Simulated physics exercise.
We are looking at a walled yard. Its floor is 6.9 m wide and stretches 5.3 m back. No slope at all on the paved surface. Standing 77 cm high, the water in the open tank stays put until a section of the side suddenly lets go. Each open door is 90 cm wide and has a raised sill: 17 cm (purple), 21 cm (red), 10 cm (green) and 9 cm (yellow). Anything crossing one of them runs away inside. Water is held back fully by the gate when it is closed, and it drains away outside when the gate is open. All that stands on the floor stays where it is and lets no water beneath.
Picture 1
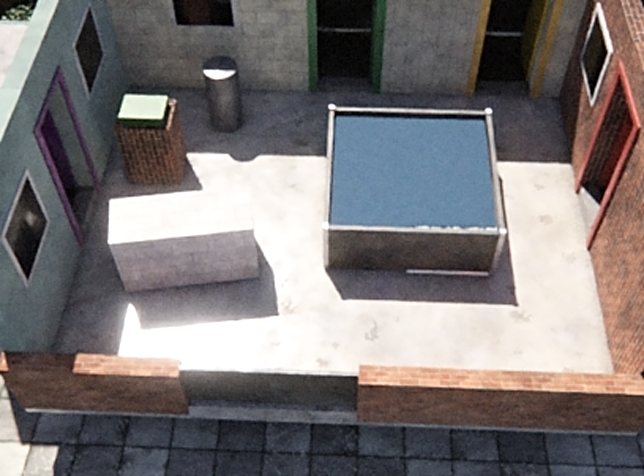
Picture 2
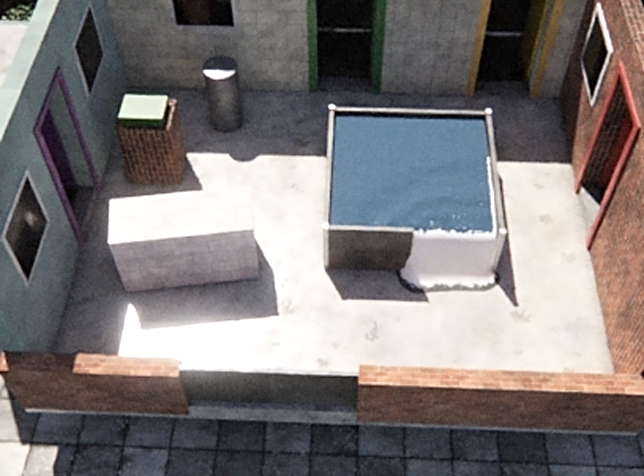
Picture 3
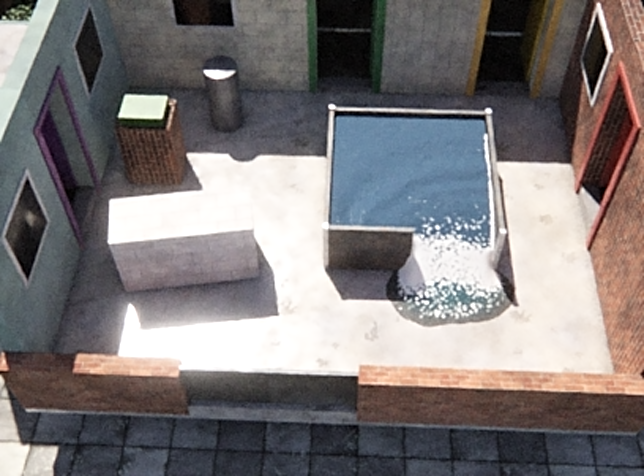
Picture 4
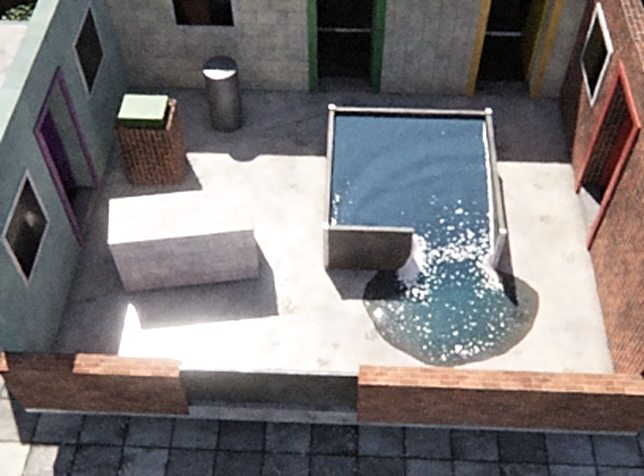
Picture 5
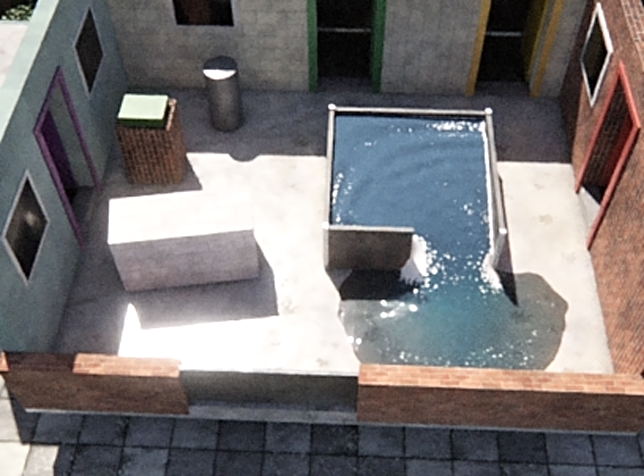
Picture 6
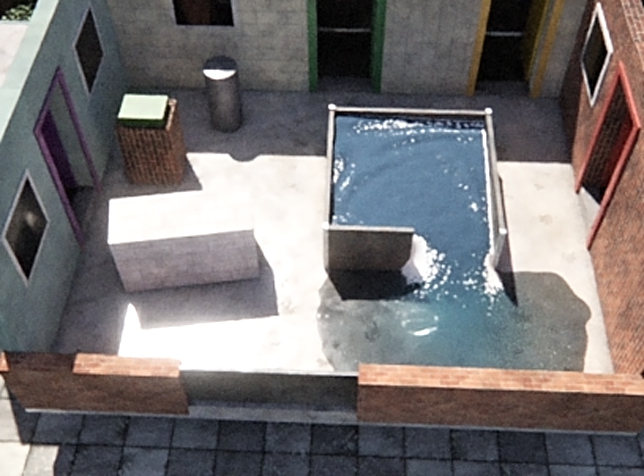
Water pours from an opening in the near side of an open grey tank, right of centre in a walled yard seen from above by a still camera. A white block, a brick pillar with a green top and a grey cylinder stand to the left, among purple, green, yellow and red doorways. Foaming at first, the water fans out into a widening dark blue-green pool along the low front brick wall, while ripples cross the tank.
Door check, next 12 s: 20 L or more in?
In order: The purple door holds the inflow within the limit. The red door holds the inflow within the limit. The green door holds the inflow within the limit. The yellow door lets the inflow top the limit.
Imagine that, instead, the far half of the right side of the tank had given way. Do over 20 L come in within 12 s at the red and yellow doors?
Measured against that limit, red comes out beyond it and yellow comes out beyond it.
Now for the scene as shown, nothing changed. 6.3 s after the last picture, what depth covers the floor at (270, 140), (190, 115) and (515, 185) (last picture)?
Reading - approx. 3 / 2 / 9 cm.
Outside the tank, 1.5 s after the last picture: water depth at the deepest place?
Up to near 49 cm.
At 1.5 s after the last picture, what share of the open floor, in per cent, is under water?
Roughly 35 percent.
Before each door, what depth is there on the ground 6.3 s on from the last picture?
Depths: Purple door 6 cm, red door 7 cm, green door 3 cm, yellow door 18 cm.
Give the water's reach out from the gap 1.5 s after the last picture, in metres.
Roughly 5.2 metres out.
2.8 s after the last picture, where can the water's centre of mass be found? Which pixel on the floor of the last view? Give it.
The water's centre is around (410, 264).
Then, 0.7 s after the last picture water covers 20 % of the floor and is deepest (64 cm) near (616, 404); purple door not reached, red door not reached, green door not reached, yellow door not reached.
Then, 1.5 s after the last picture water covers 35 % of the floor and is deepest (49 cm) near (601, 403); purple door not reached, red door not reached, green door not reached, yellow door not reached.
Then, 2.8 s after the last picture water covers 60 % of the floor and is deepest (30 cm) near (477, 385); purple door 4 cm at the sill, 0 L in, red door 7 cm at the sill, 0 L in, green door not reached, yellow door 19 cm at the sill, 10 L in.
Then, 6.3 s after the last picture water covers 95 % of the floor and is deepest (18 cm) near (44, 382); purple door 6 cm at the sill, 0 L in, red door 7 cm at the sill, 0 L in, green door 3 cm at the sill, 0 L in, yellow door 18 cm at the sill, 246 L in.
Then, 11.3 s after the last picture water covers 100 % of the floor and is deepest (16 cm) near (124, 147); purple door 13 cm at the sill, 0 L in, red door 7 cm at the sill, 0 L in, green door 10 cm at the sill, 4 L in, yellow door 9 cm at the sill, 306 L in.
